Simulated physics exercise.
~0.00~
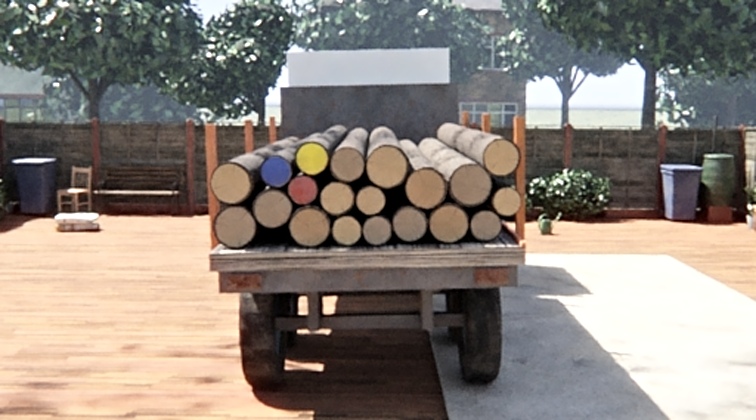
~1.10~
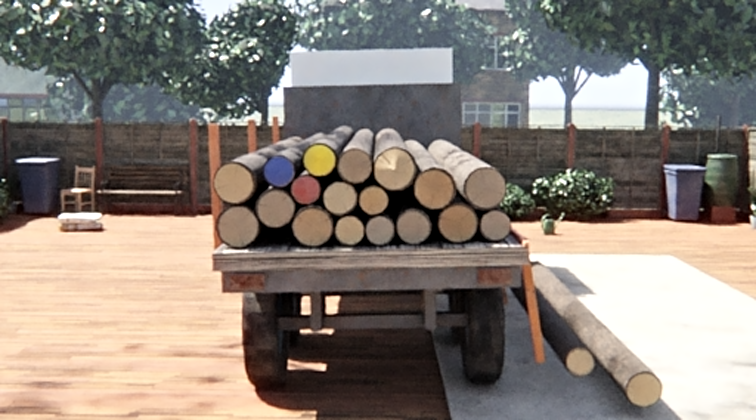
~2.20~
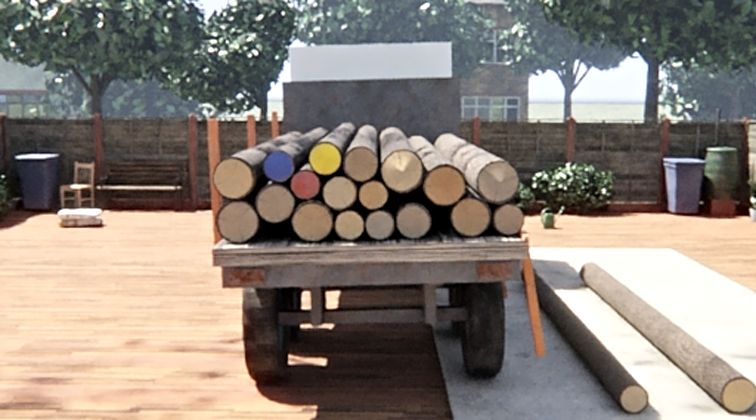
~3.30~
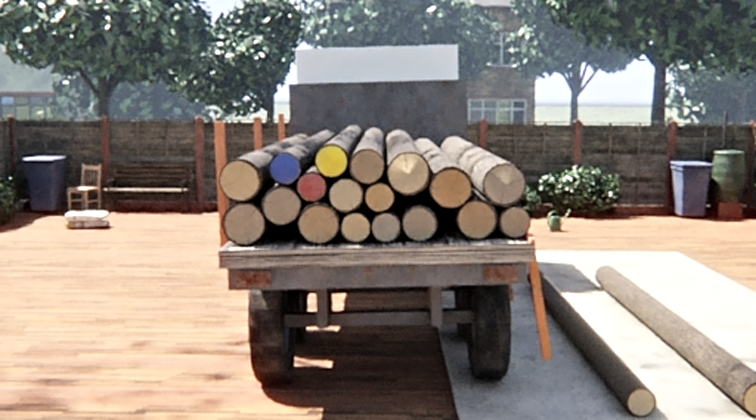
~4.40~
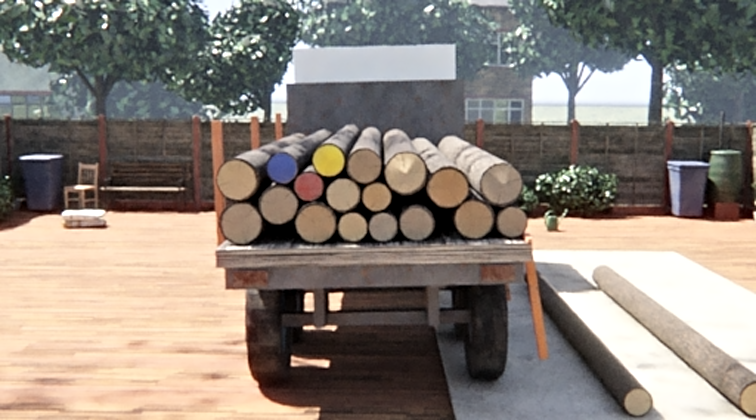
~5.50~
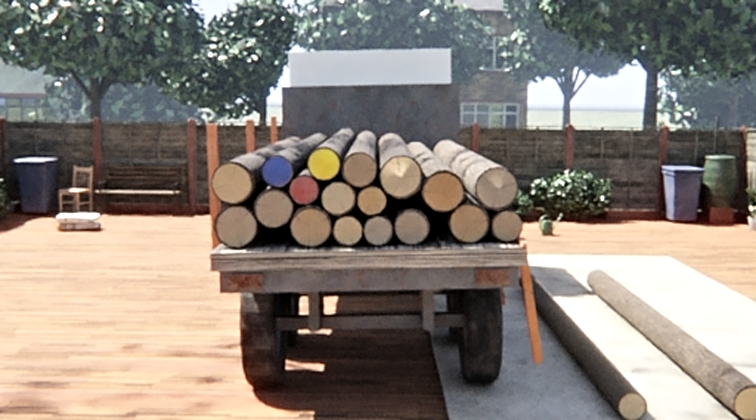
In a fenced yard, a lorry's right posts drop and two poles roll off the deck.
